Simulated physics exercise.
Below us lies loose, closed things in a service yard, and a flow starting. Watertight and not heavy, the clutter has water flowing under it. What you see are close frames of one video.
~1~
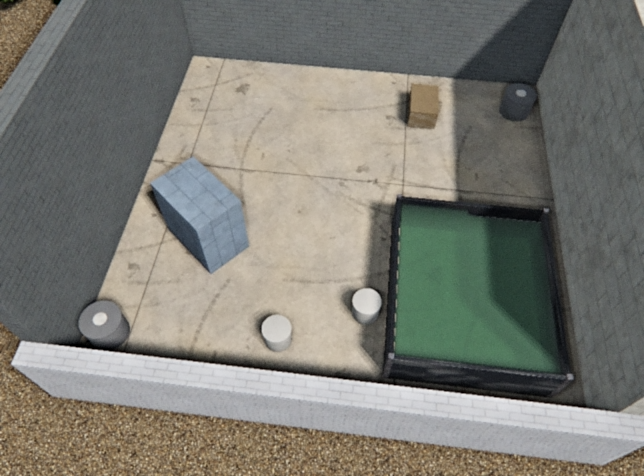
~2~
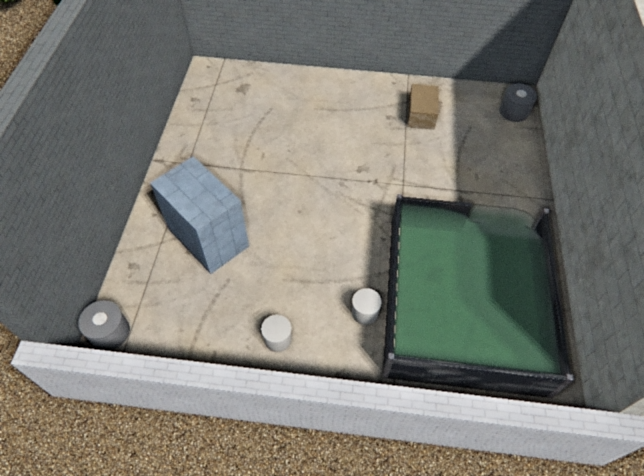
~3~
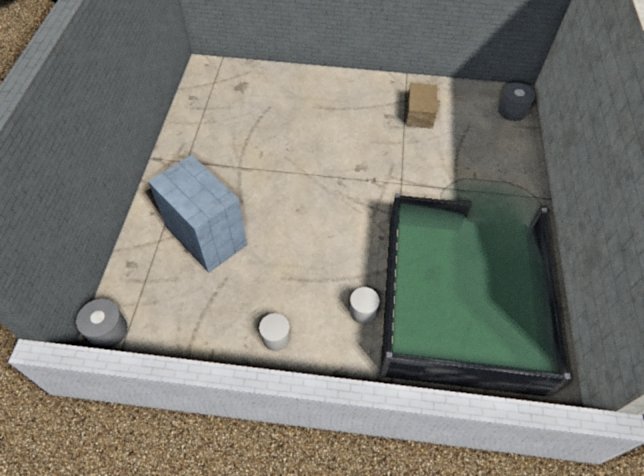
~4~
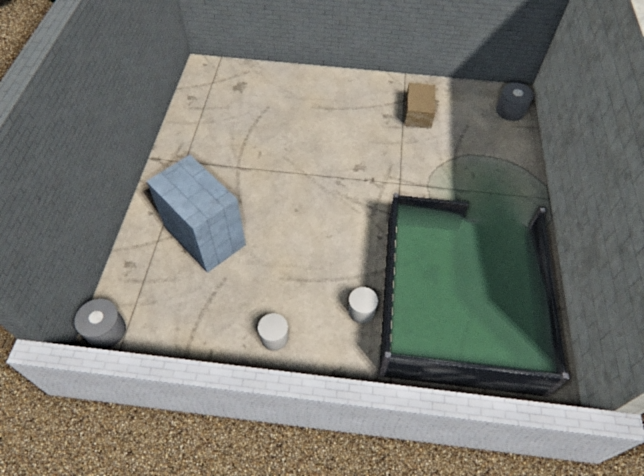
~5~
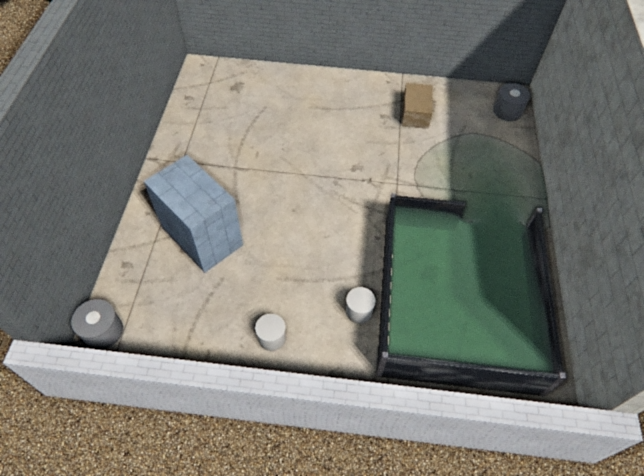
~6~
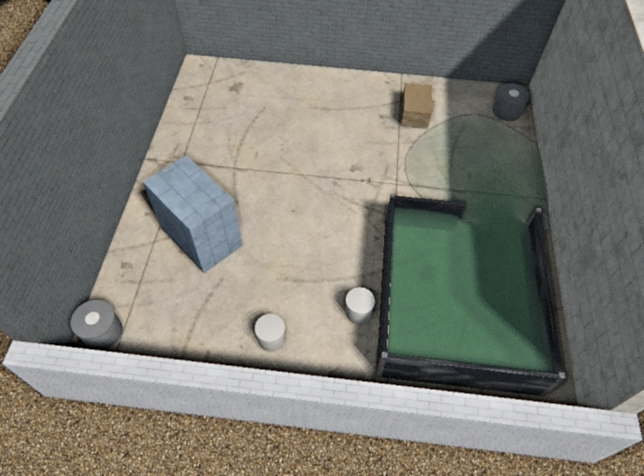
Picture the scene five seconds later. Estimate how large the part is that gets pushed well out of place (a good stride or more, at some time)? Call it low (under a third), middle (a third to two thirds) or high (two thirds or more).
Middle.
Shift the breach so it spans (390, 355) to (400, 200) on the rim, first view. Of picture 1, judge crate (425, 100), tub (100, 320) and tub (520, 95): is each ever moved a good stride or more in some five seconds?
Working through them in order, the first not displaced that far, the second gets shoved clear and the last not displaced that far.
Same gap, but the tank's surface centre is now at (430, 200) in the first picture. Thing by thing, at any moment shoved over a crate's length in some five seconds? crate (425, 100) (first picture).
As for that object: Went the full length.
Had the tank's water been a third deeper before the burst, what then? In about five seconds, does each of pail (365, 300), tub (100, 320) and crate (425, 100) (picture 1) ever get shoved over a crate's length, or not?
The first came up short, the next came up short, and the last did it.
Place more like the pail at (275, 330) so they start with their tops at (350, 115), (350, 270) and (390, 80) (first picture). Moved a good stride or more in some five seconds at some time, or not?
Here's how it goes: Sent far off, never gets far, and lastly sent far off.
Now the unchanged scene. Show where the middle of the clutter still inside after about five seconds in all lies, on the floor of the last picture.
I'd put it around pixel (247, 230).
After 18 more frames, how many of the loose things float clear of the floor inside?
Counting them up gives 2.
A moment on, 0 of 5 are well off their spots; 0 afloat.
Next, 1 of 5 are well off their spots; 1 afloat.
Later, 2 of 5 are well off their spots; 2 afloat.
In the end, 2 of 5 are well off their spots, and 2 have been at some point; 1 afloat.
